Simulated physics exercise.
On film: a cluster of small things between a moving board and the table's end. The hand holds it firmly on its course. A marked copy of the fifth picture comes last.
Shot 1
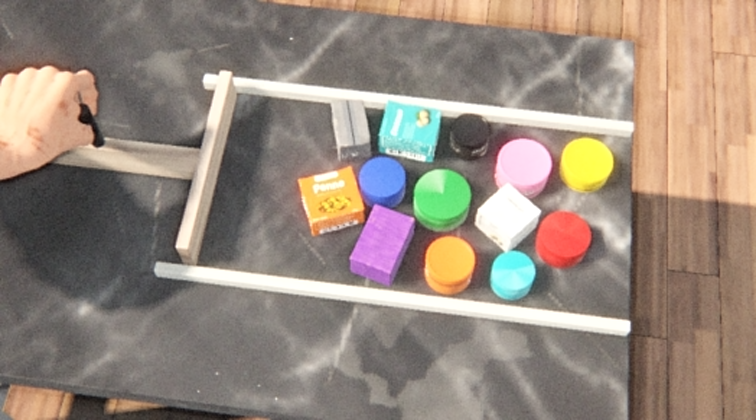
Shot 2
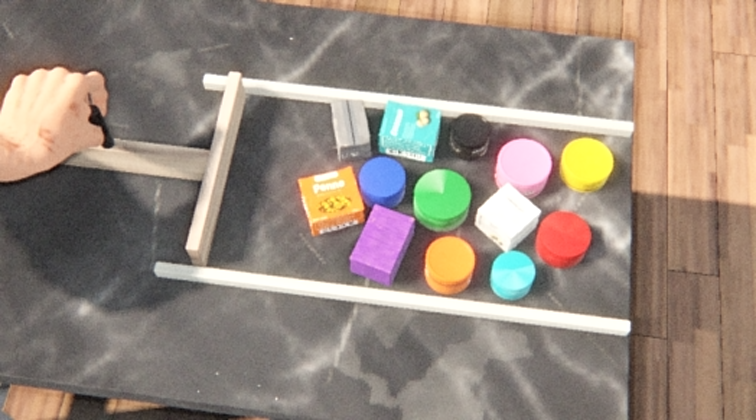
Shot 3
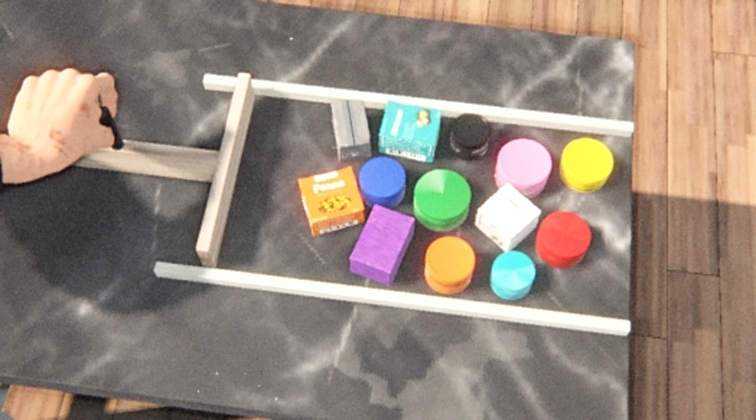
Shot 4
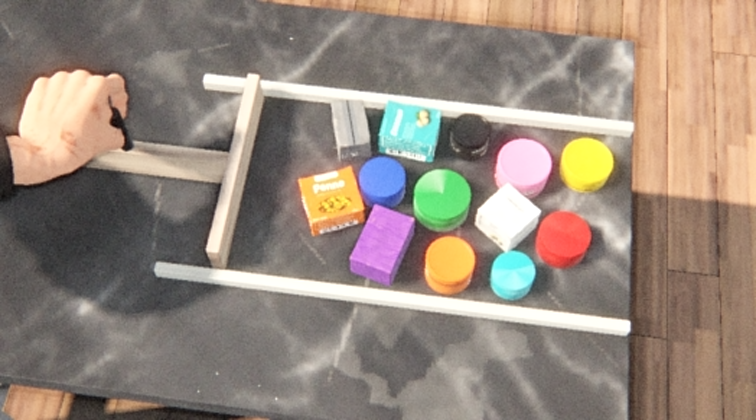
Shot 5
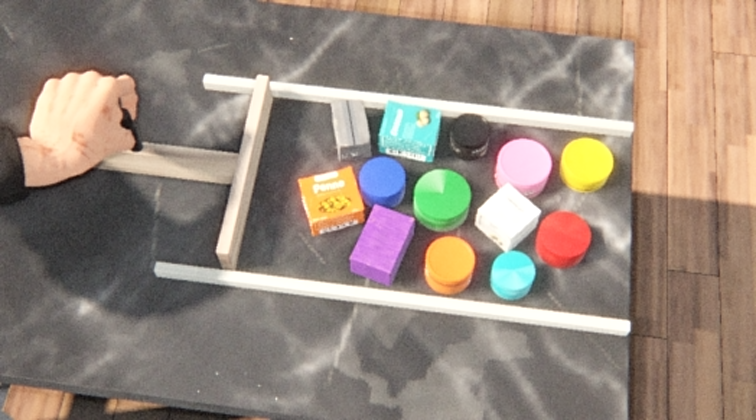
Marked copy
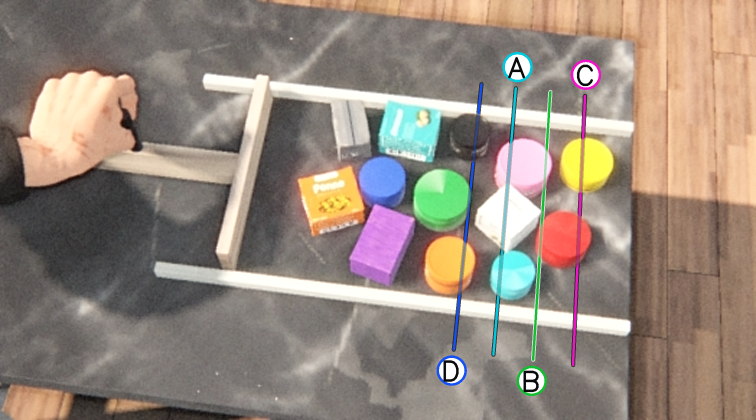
A hand slid a wooden board slowly to the right between two pale rails on a dark marbled table, closing some of the gap to a cluster of colourful boxes and round tins that stayed still.
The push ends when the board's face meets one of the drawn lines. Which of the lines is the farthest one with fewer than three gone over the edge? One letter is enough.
Up to line D.
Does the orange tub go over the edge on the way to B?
By then, yes.
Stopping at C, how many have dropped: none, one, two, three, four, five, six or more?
Six or more.
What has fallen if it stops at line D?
The red tin.
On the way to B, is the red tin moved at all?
Yes.
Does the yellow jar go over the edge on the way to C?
Yes.
On the copy, A at (505, 212); B at (542, 216); C at (579, 221); D at (469, 208).
On D. First, board (325, 170); purple block (396, 254); grey box (358, 133).
Then, board (406, 179); red tin (594, 250); turquoise tin (562, 284).
Finally, board (466, 186); red tin over the edge; yellow jar (626, 159); one fallen.
By contrast, A drops four; B drops seven; C drops ten.
